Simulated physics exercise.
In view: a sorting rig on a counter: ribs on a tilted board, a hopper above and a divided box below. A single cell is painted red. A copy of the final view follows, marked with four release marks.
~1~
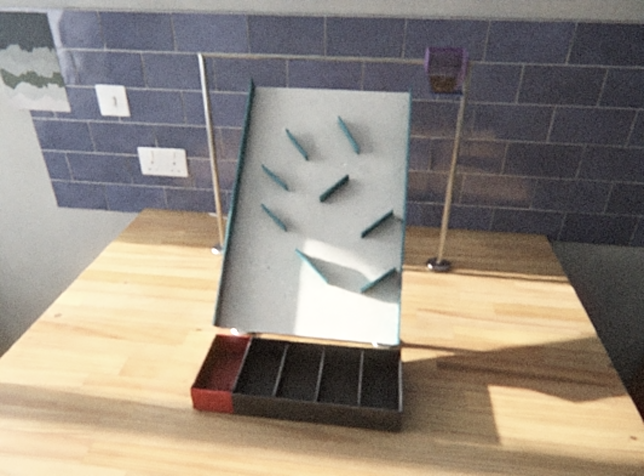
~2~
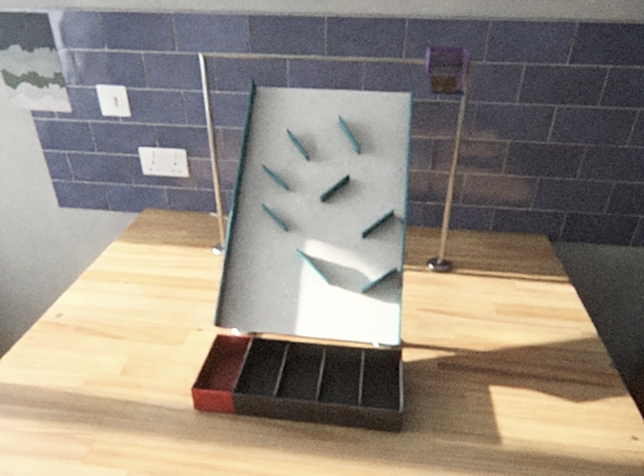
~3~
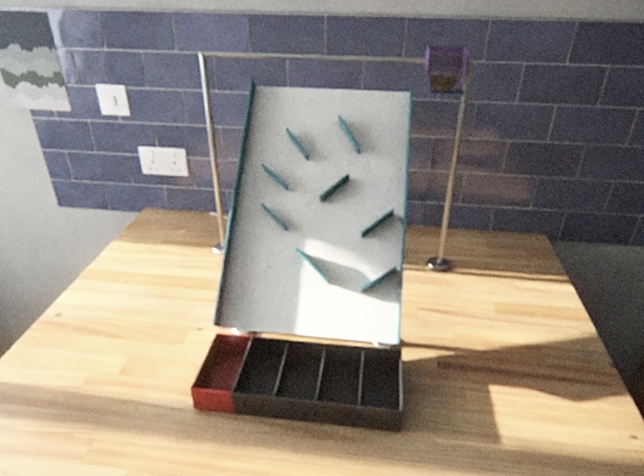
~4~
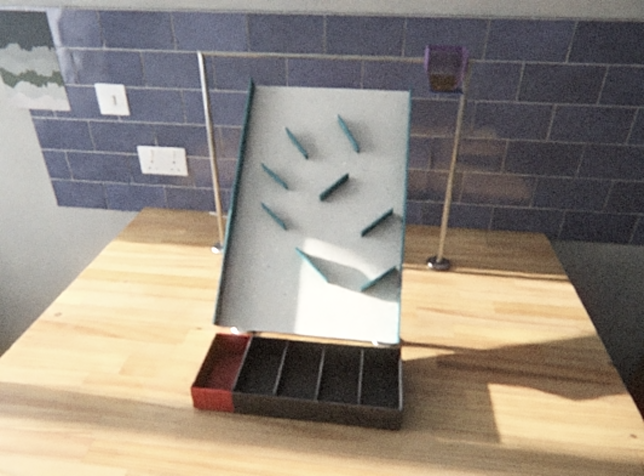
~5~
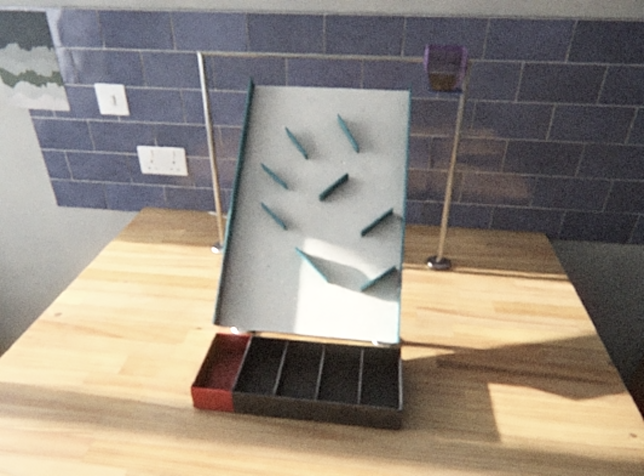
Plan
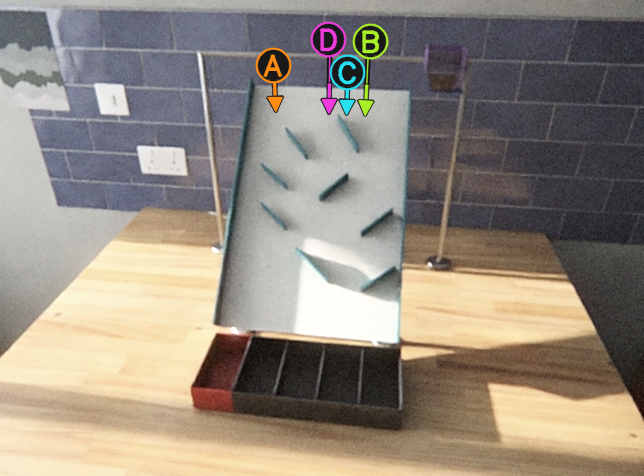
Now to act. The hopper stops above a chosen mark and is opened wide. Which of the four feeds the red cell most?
A.
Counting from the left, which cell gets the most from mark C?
It is the fourth one.
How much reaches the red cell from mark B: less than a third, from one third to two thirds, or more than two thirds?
Mark B gives less than a third.
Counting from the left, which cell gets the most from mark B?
The fourth from the left.
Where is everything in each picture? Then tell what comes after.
In the first picture, hopper near (443, 84), allspice berries, door shut.
In the second picture, ribs (287, 128) to (307, 155), (339, 116) to (359, 148), (262, 165) to (286, 186).
In the third picture, ribs (320, 197) to (349, 173), (262, 203) to (285, 227), (362, 233) to (394, 209).
In the fourth picture, ribs (296, 248) to (327, 280), (361, 289) to (396, 266).
In the fifth picture, red cell near (212, 399), number 1 of 5 from the left.
On the marked copy, mark A meets the board at (275, 106); mark B meets the board at (365, 110); mark C meets the board at (346, 109); mark D meets the board at (329, 108).
Choosing A, close to a third in the red cell, close to half in other cells, a small share outside the box.
Choosing B, none at all in the red cell, all but a few in other cells, only a few held on the board.
Choosing C, only a few in the red cell, all but a few in other cells, only a few outside the box.
Choosing D, a small share in the red cell, the bulk in other cells, only a few outside the box.
